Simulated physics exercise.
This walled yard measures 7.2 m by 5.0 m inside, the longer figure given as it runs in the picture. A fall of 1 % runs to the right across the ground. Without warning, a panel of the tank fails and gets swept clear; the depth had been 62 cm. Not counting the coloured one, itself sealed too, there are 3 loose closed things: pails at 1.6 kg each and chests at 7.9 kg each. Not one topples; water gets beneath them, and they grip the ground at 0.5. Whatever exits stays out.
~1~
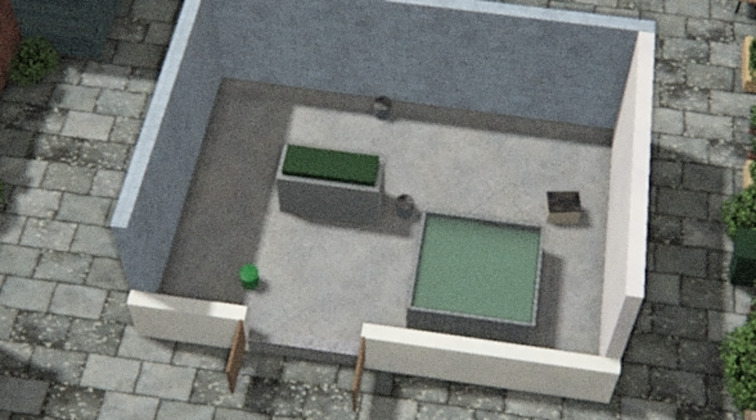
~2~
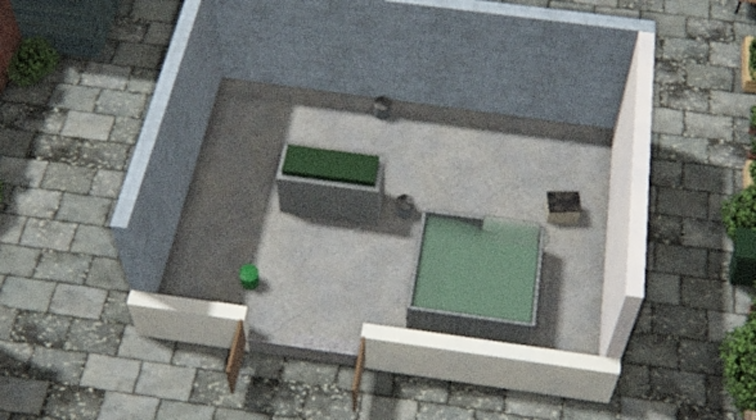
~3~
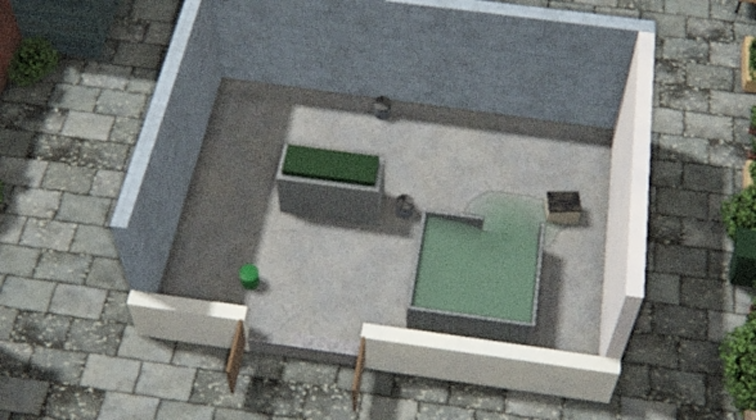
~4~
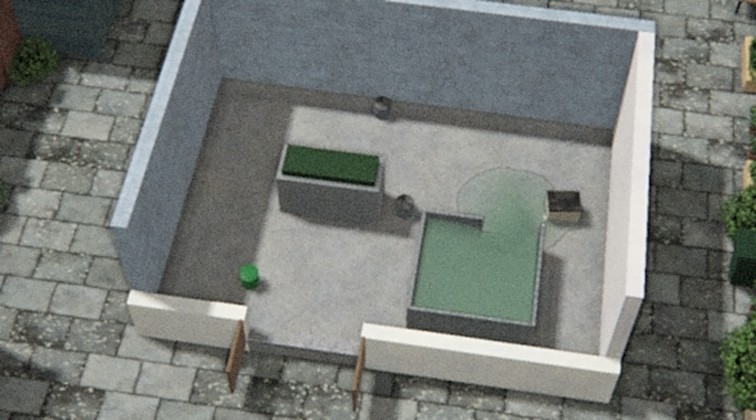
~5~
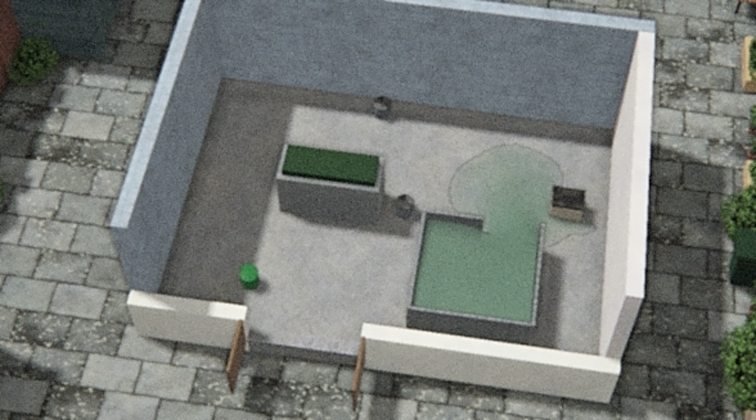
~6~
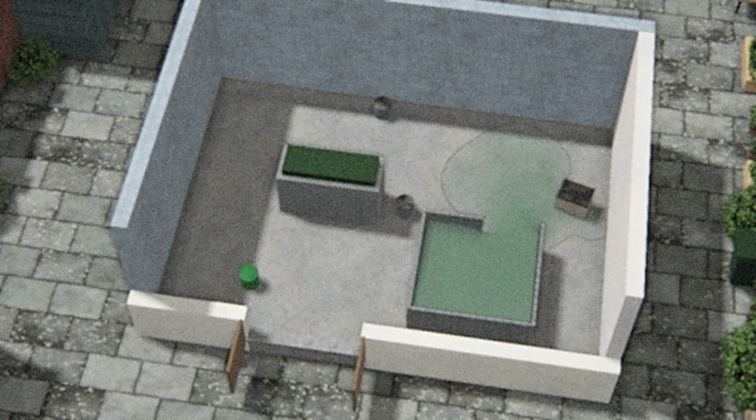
A walled yard with pale and bluish walls and a gateway at the front, set amid grey paving, is seen from high above by a still camera. A square tank of green water stands right of centre, with a grey planter topped in green, two small grey pails, a green pail lower left and a small chest at right. The tank's back panel opens, water spreads thinly behind it, and the chest shifts slightly rightward and turns.
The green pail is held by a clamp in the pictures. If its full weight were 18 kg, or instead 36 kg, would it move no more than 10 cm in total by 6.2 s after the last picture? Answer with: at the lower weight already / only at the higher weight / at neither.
At the lower weight already.
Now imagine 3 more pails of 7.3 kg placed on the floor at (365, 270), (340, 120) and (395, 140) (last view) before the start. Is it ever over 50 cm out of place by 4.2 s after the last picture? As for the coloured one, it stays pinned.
In order: Not as far, then farther, then farther.
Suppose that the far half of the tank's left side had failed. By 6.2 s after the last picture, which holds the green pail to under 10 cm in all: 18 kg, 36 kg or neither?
Answer: The big one only.
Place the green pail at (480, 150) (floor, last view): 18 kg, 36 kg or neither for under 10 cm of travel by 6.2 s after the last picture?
Looks like the outcome is this: The heavier one is needed.
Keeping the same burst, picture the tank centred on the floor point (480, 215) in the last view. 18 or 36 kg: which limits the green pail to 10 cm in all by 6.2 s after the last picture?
In that case the answer is that either mass works.
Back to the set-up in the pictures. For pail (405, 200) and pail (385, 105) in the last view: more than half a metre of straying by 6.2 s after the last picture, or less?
The first is within the limit, the second over the limit.
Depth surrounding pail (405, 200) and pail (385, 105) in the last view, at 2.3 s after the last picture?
I'd put it at 0 cm and 3 cm respectively.
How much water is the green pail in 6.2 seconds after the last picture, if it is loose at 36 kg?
Depth: Approx. 0 cm.
Then, 0.6 s after the last picture the green pail would be 0 cm from its start with 18 kg and 0 cm from its start with 36 kg; 0 cm of water round it then.
Then, 2.3 s after the last picture the green pail would be 0 cm from its start with 18 kg and 0 cm from its start with 36 kg; 0 cm of water round it then.
Then, 4.2 s after the last picture the green pail would be 0 cm from its start with 18 kg and 0 cm from its start with 36 kg; 0 cm of water round it then.
Then, 6.2 s after the last picture the green pail would be 0 cm from its start with 18 kg and 0 cm from its start with 36 kg; 0 cm of water round it then.
